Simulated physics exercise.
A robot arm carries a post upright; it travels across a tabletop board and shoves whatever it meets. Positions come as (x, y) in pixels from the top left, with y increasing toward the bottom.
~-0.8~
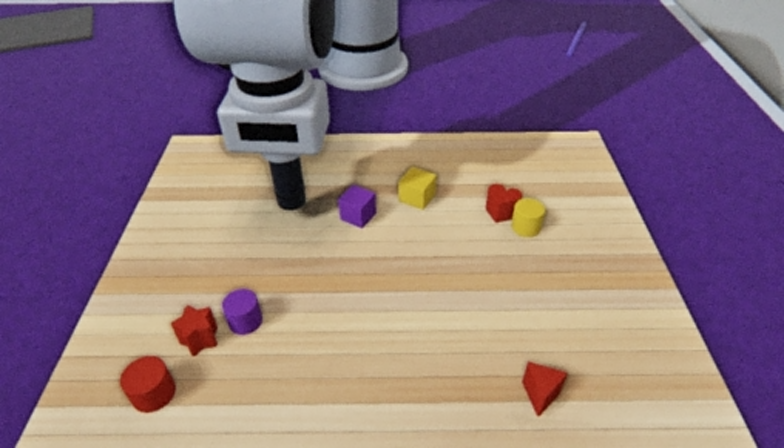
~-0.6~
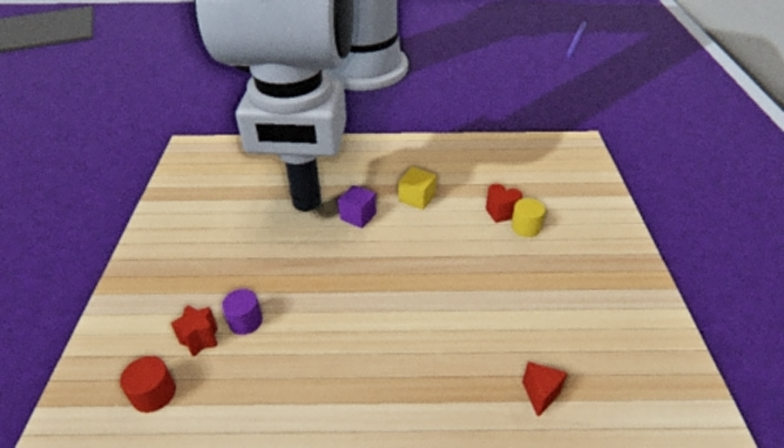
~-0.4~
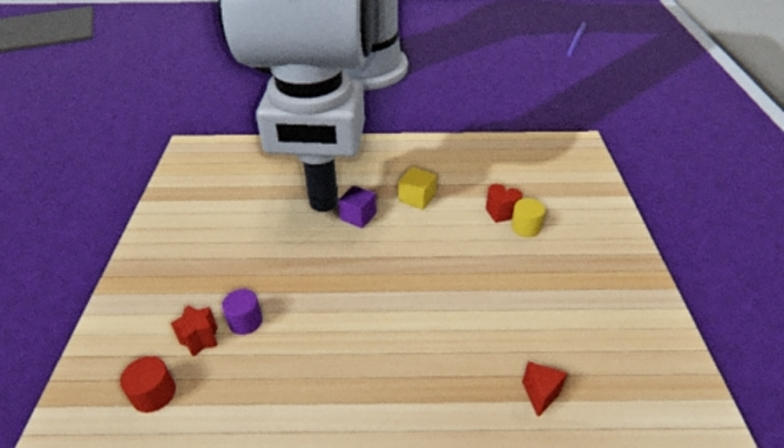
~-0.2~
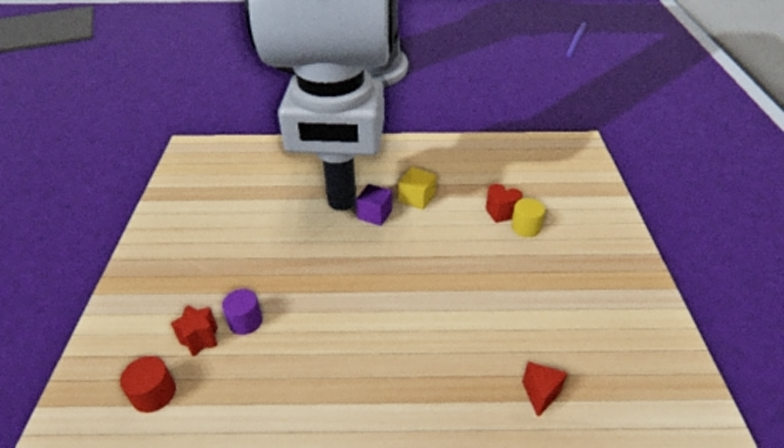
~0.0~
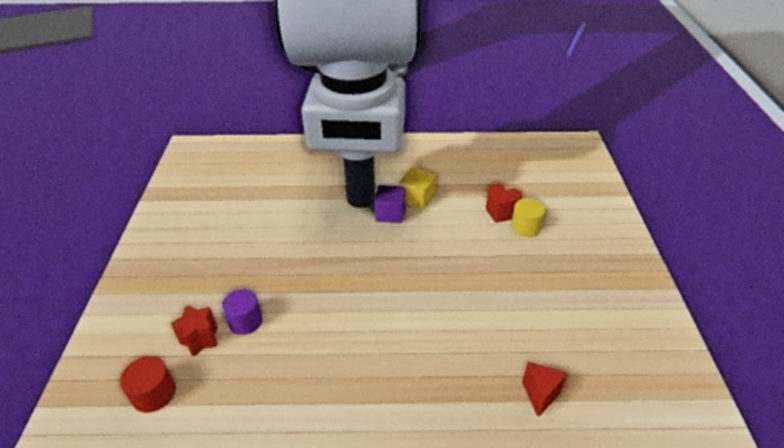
Robot arm with a black post moving right across a wooden board, then pushing a purple block up to a yellow block.
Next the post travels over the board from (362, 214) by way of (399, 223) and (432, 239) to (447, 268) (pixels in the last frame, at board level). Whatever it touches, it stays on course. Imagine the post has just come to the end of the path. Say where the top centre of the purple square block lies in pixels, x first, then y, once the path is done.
The centre of its top will be at (449, 201).
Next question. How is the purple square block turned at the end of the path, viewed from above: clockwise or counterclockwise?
Looking down on the board, it turns counter-clockwise.
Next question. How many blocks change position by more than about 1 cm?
It should be one, as far as I can tell.
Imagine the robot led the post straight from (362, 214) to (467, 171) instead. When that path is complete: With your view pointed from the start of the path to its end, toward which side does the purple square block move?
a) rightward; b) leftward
My pick is a.
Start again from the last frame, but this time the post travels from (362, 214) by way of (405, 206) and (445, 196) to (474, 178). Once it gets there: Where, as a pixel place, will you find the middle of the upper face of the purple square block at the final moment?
Pixel (442, 198).
What follows on the original path. One third of the way, post at (400, 209); purple square block at (429, 199), turned 25° anticlockwise; yellow square block at (422, 176), turned 15° anticlockwise.
Two thirds of the way, post at (433, 225); purple square block at (449, 201), turned 50° anticlockwise; yellow square block at (422, 176), turned 15° anticlockwise.
At the end, post at (448, 254); purple square block at (449, 201), turned 50° anticlockwise; yellow square block at (422, 176), turned 15° anticlockwise; red heart not moved.
